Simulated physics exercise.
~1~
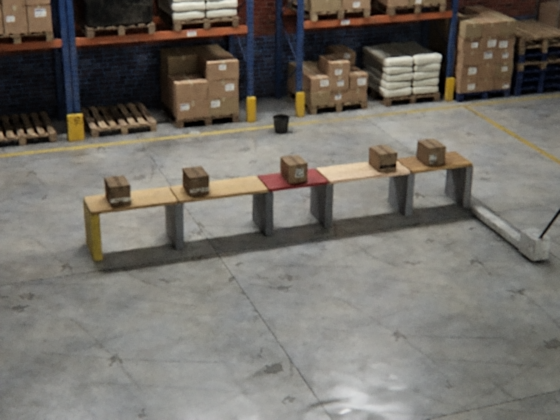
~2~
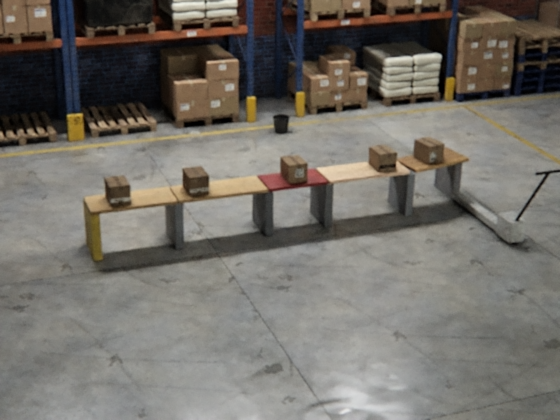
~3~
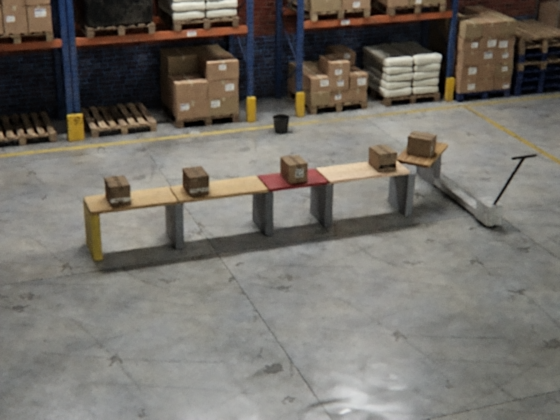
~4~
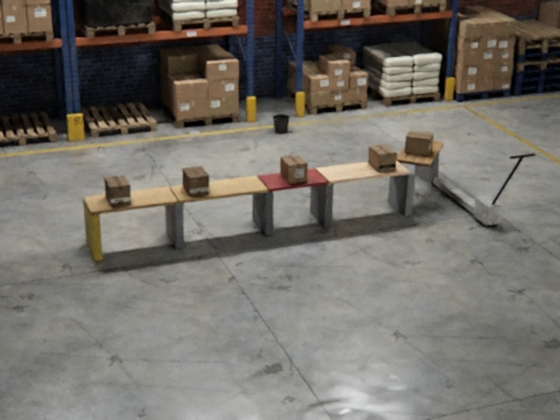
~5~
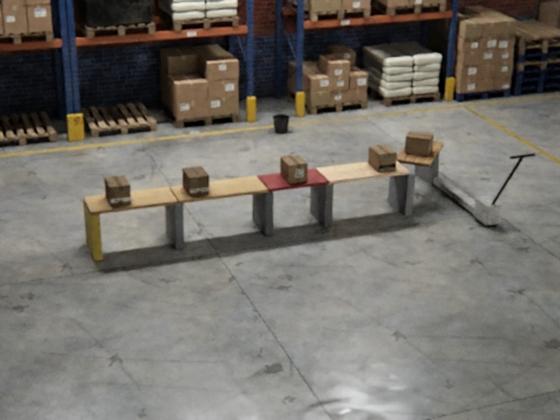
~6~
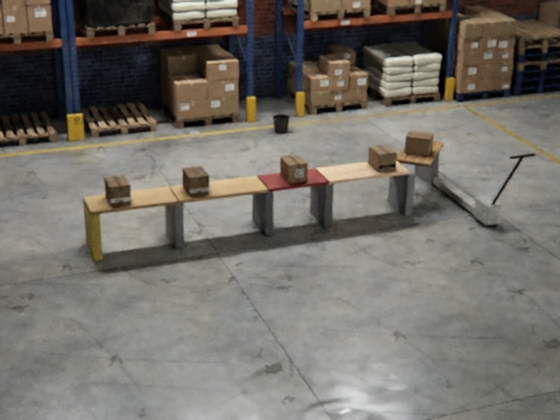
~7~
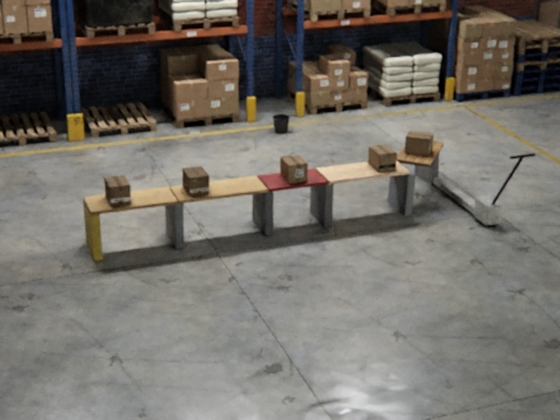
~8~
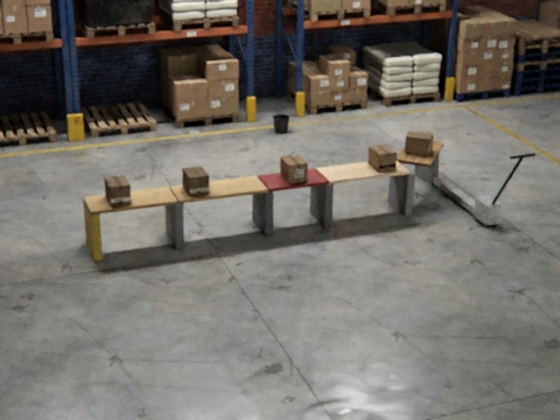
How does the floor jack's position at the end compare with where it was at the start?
At the end the jack sits further left and a little higher in the view than at the start, pushed in at the right end of the row of boards.
A floor jack shoves the right end of a plank shelf askew, but everything stays up.
